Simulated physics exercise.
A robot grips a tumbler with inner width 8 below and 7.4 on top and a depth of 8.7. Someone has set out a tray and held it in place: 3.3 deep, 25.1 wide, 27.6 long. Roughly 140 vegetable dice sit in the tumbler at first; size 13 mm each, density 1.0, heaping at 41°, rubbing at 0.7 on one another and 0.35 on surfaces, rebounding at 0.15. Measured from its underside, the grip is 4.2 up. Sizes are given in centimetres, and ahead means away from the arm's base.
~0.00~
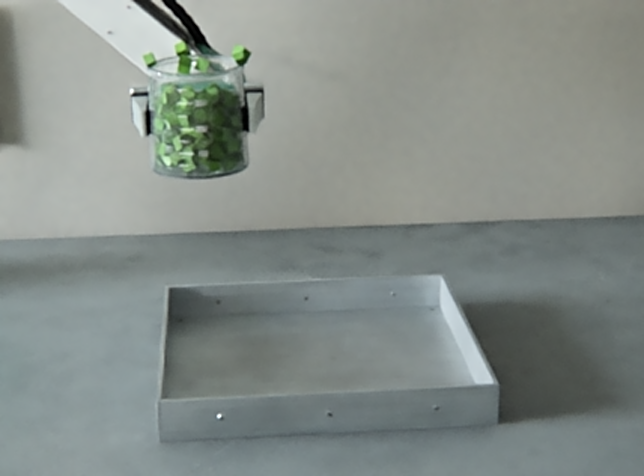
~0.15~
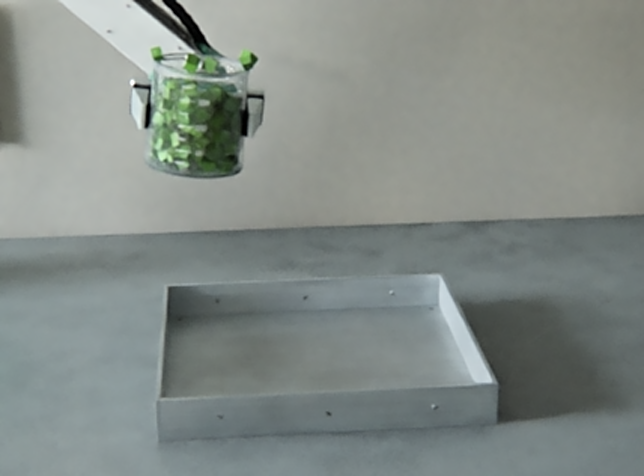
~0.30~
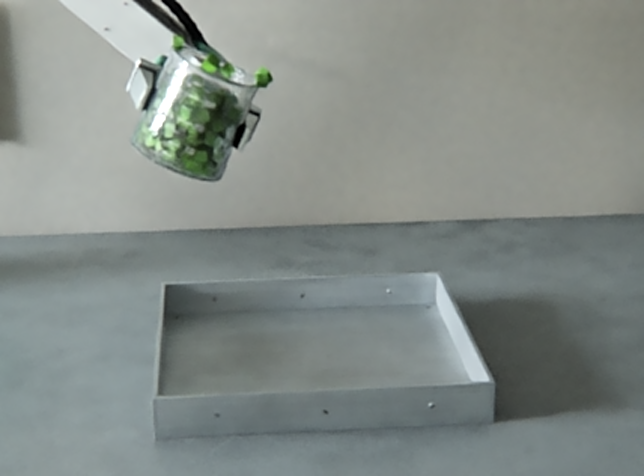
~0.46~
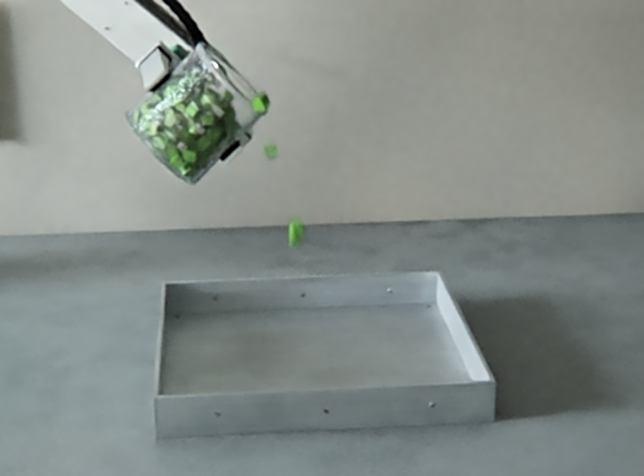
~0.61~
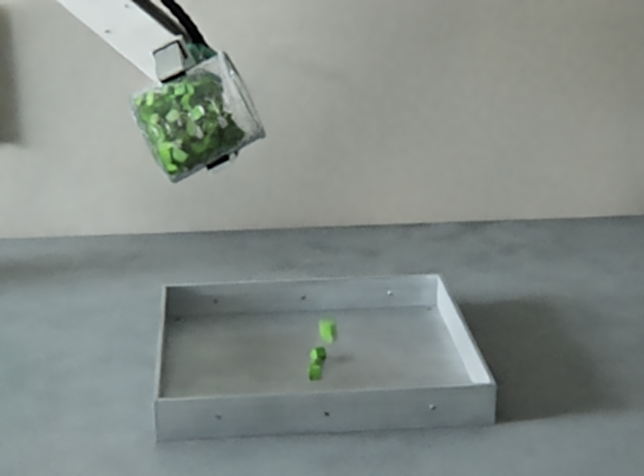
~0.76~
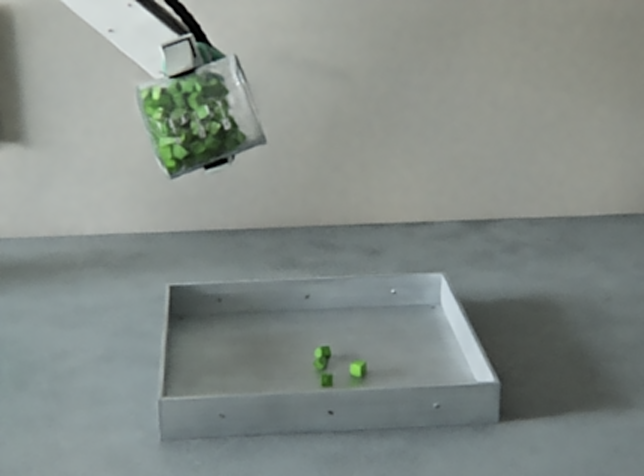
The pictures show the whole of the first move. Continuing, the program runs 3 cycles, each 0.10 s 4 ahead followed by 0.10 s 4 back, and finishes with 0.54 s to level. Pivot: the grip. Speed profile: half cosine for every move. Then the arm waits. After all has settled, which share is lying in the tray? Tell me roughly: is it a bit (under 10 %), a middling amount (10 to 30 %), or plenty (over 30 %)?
Roughly plenty, over 30 %.
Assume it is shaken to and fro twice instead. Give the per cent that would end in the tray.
Result: Approximately 40 per cent.
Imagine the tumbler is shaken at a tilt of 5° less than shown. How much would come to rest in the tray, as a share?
It would come to roughly 40 per cent.
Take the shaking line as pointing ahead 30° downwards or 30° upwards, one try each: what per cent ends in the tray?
Roughly 25 per cent, then 75 per cent.
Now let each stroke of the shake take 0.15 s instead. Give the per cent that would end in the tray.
Roughly 15 in a hundred.
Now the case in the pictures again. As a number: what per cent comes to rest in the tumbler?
Roughly 50 percent.
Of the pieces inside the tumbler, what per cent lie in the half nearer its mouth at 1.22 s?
Mouth half: Close to 35 per cent.
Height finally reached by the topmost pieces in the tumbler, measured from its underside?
Roughly 5.5 cm.
By 1.22 s, tilted 72° forward, highest piece 25 above the table; 86 in the tumbler, 32 in the tray, 17 in flight or on a rim.
By 1.67 s, tilted 27° forward, highest piece 26 above the table; 70 in the tumbler, 65 in the tray.
By 2.10 s, level, highest piece 26 above the table; 70 in the tumbler, 65 in the tray.
By 3.15 s, level, highest piece 25 above the table; 70 in the tumbler, 65 in the tray.
Final count, 70 in the tumbler, 65 in the tray. That is 48 % in the tray.
